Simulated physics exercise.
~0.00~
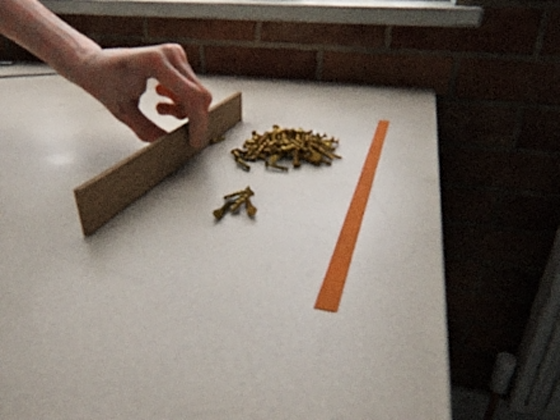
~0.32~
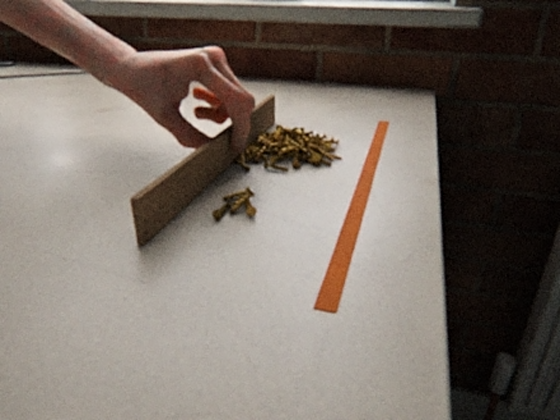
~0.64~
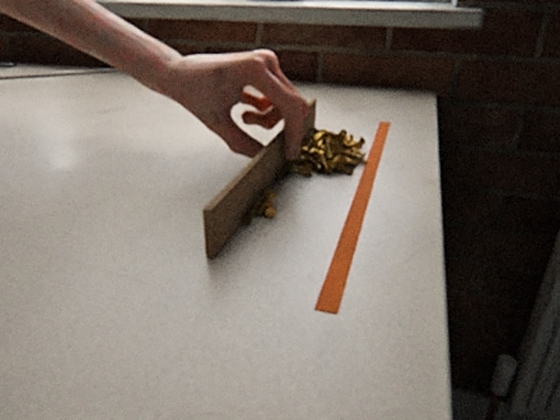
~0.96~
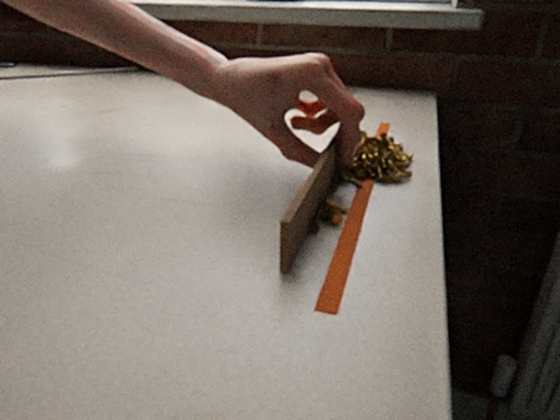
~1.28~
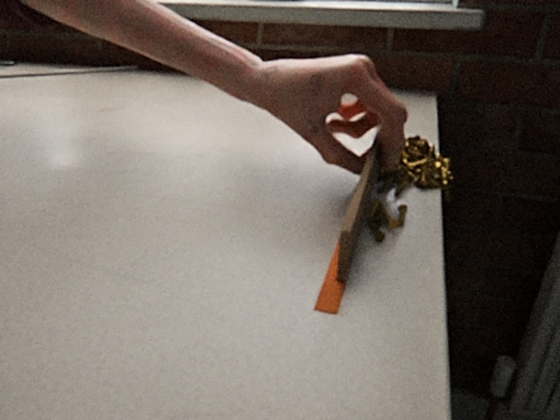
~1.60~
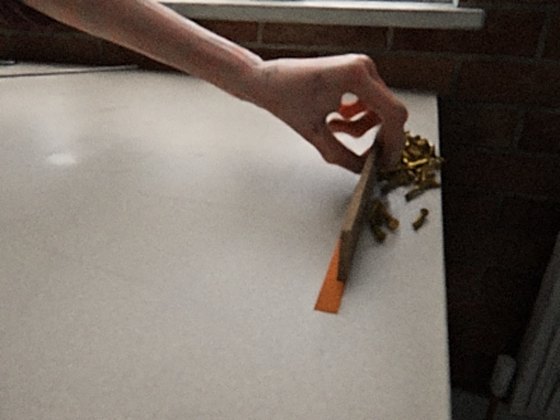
At first, a hand holds an upright piece of card on a pale table, with a small heap of brassy, screw-like pieces in front and a larger heap behind, left of a strip of orange tape. The hand slides the card to the right, closing in on both heaps. The card then pushes them along together, and they cross the tape toward the table's right edge. The hand stops the card at the orange tape. Finally, the front heap lies loosely scattered but entirely on the table, while a small part of the back heap has gone over the edge.
